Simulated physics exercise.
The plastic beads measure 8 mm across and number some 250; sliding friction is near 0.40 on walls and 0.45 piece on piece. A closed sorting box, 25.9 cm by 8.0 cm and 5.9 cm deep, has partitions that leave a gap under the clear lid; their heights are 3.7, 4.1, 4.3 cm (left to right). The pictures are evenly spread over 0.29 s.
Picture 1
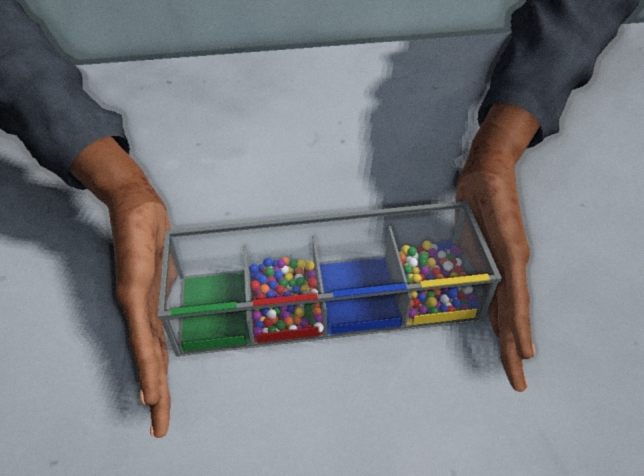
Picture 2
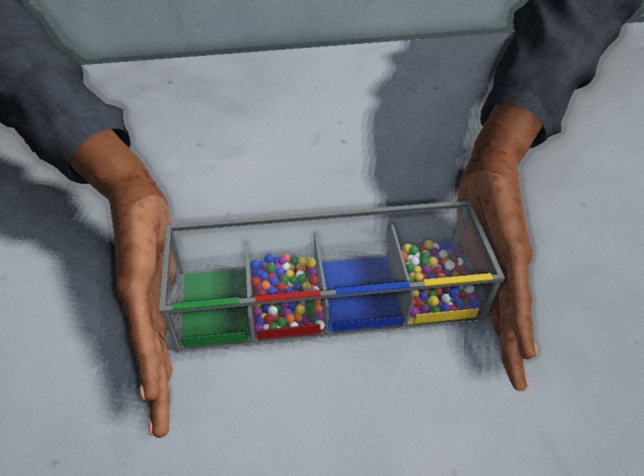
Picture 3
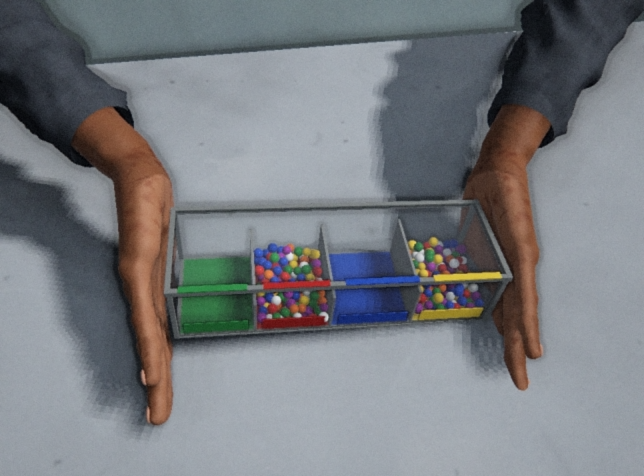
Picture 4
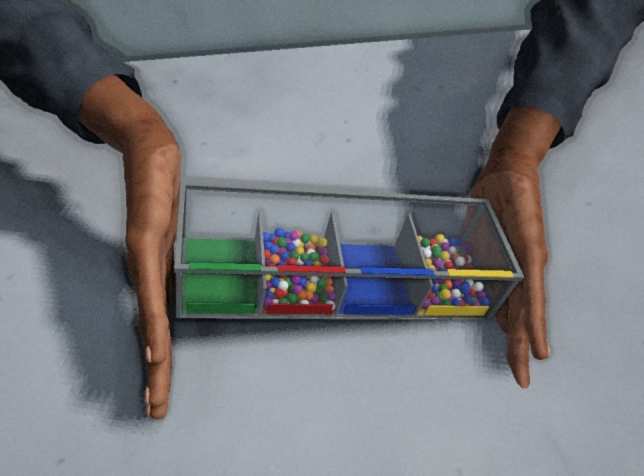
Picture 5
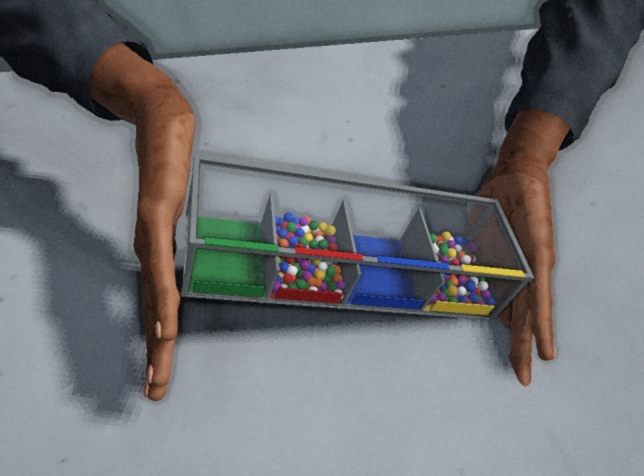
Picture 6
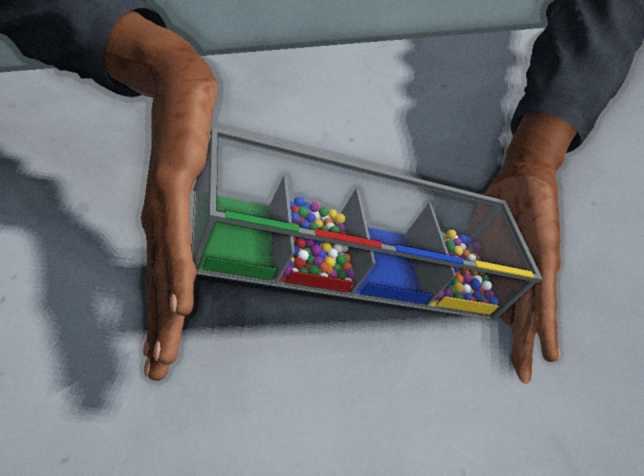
Two hands tilting a clear box of green, red, blue and yellow compartments, left end rising, colourful beads in red and yellow.
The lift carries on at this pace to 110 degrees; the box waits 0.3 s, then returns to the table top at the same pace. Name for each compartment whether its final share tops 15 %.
Red below, blue below, green below, yellow above.
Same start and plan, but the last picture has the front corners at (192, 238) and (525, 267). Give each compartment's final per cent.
Red 0; blue 10; green 0; yellow 90.
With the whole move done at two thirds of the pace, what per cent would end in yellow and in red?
In that case yellow 100; red 0.
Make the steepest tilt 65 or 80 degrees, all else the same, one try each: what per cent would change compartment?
About 0 and 5 per cent.
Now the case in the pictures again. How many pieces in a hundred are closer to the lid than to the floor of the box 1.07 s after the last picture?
About 60 per cent.
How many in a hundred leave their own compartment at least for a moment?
Some 35 per cent.
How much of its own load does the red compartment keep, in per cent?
Some 20 per cent.
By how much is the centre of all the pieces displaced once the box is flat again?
About 5.5 cm.
Then, 1.07 s after the last picture, tilt 110 degrees; red 25 %, blue 5 %, yellow 70 %.
Then, 1.79 s after the last picture, tilt 55 degrees; red 10 %, blue 5 %, yellow 85 %.
Then, 2.53 s after the last picture, tilt 0 degrees; red 10 %, blue 5 %, yellow 85 %.
In the end, red 10 %, blue 5 %, green 0 %, yellow 85 %.
